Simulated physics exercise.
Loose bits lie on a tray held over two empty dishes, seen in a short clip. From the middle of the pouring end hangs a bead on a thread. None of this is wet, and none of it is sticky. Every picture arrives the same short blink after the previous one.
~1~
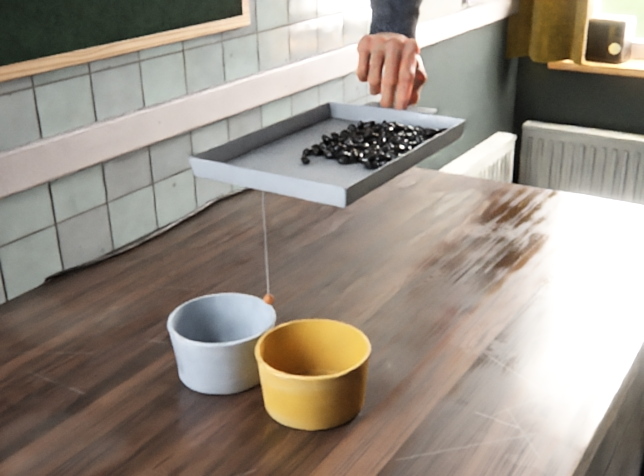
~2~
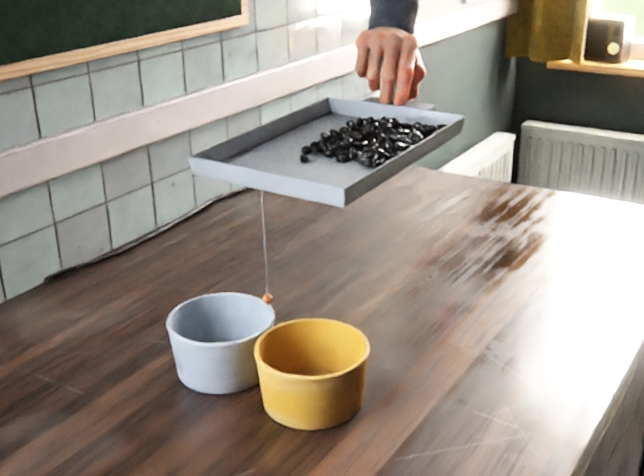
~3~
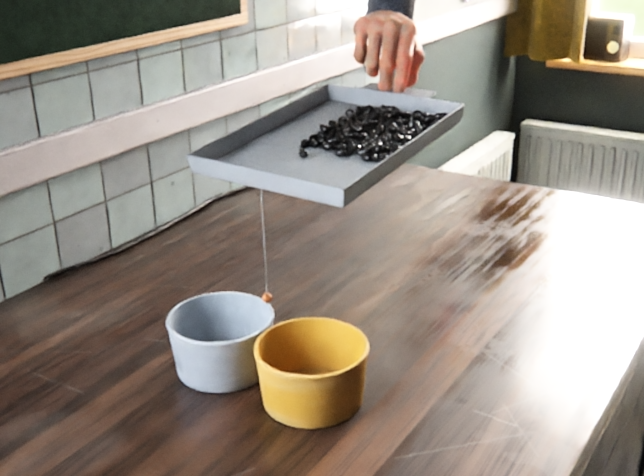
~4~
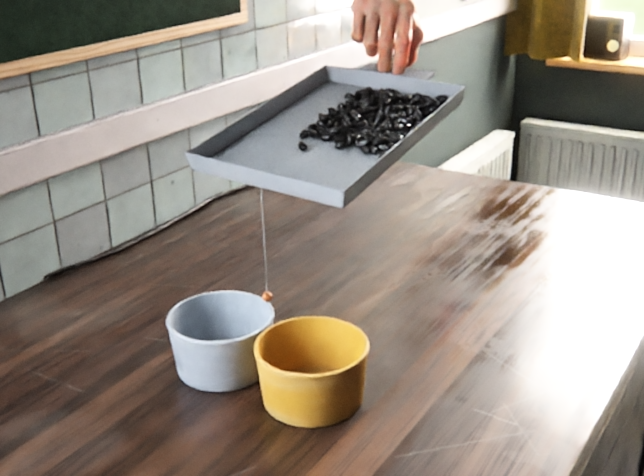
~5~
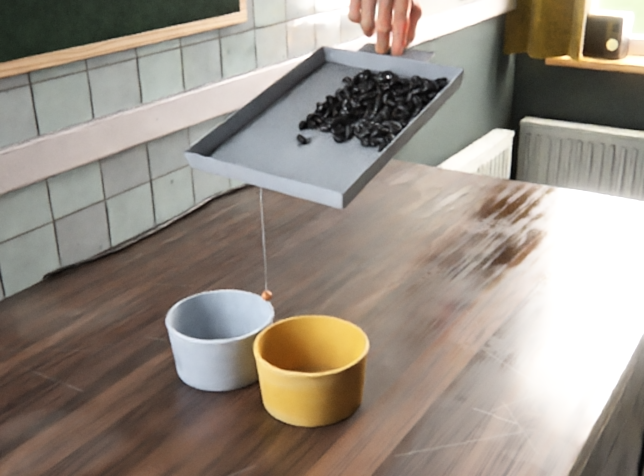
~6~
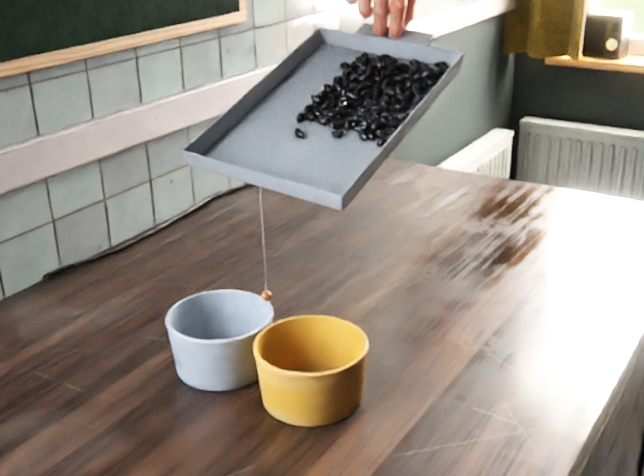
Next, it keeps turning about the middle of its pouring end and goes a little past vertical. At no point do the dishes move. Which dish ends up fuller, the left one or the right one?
The right one.
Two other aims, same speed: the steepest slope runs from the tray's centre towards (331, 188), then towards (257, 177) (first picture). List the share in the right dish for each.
Somewhere close to 90 % the first time, 0 % the second.
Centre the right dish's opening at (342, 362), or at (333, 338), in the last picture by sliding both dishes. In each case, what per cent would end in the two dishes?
Around 80 per cent for the first position, around 70 per cent for the second.
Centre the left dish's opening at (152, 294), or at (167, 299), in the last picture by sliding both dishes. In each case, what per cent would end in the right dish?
It comes to near 20 per cent the first time and near 30 per cent the second time.
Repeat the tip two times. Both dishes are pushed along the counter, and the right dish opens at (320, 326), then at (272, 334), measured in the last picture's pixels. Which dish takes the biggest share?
First the dish on the right, then right.
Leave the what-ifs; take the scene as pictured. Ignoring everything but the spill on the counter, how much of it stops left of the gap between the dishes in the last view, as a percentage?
80 per cent or thereabouts.
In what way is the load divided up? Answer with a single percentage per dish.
At the end, 10 percent of the load sits in the left dish and 70 percent in the right dish.
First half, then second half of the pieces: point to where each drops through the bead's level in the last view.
Initially about (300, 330); subsequently about (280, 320).
Shortly afterwards, tray tipped steeply; all but a few on the tray; a little in the air.
Next, tray tipped right over; near half on the tray; near a quarter in the right dish; only a few in the left dish; a little outside both; a little in the air.
Some moments later, tray tipped past a quarter turn; the bulk in the right dish; a little in the left dish; a little outside both.
In the end, tray tipped past a quarter turn; the bulk in the right dish; a little in the left dish; a little outside both.
